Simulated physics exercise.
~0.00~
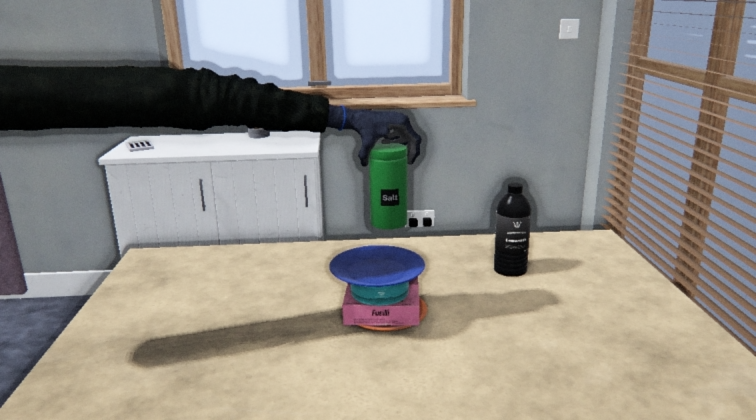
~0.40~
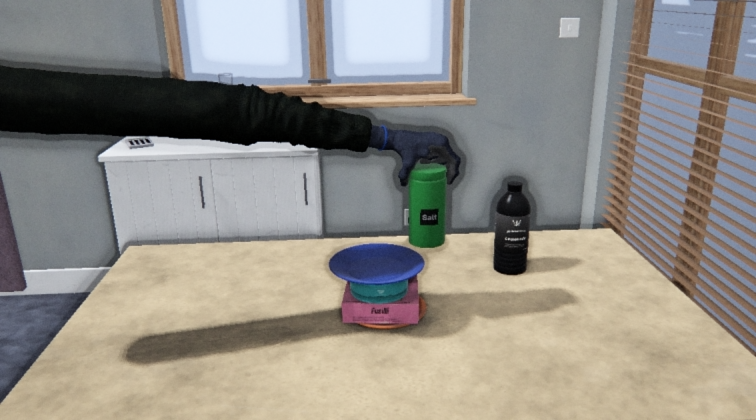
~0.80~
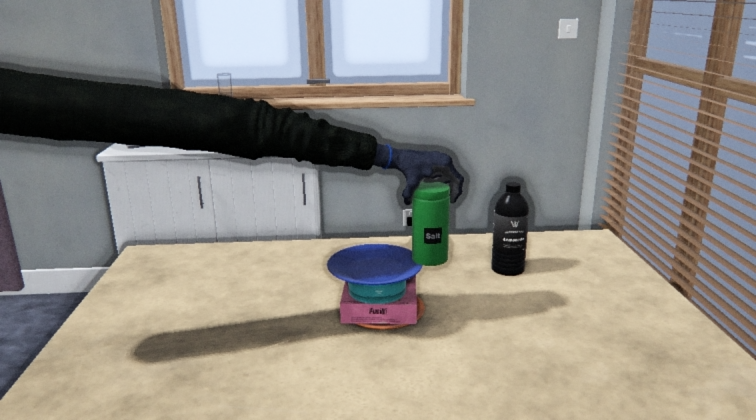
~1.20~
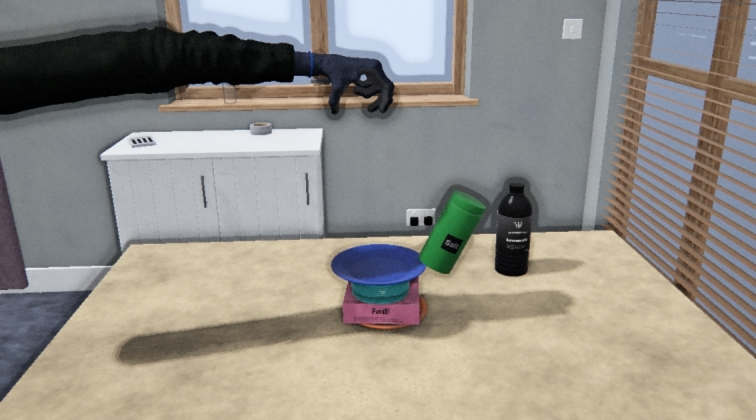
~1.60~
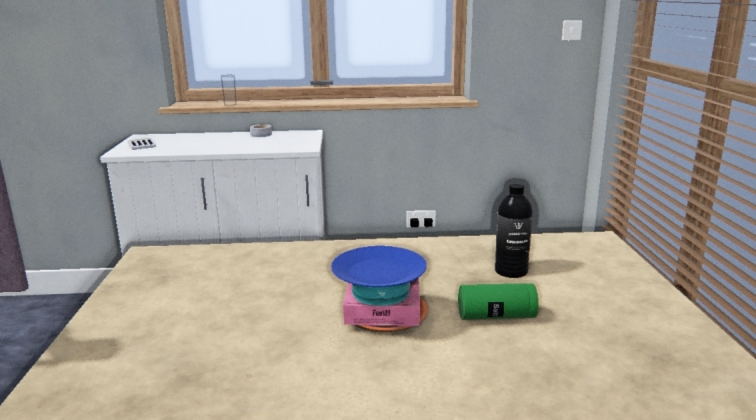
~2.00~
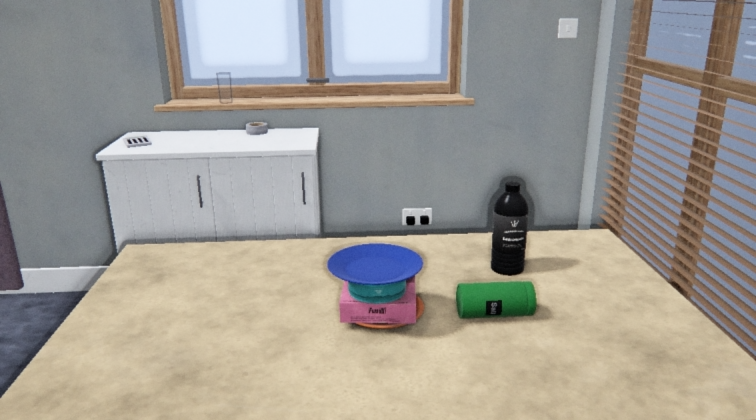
A green jar tipped over after a gloved-looking dark hand lowered it beside a small stack topped with a blue plate and let go, ending on its side on the table while the stack and the black bottle stayed standing.
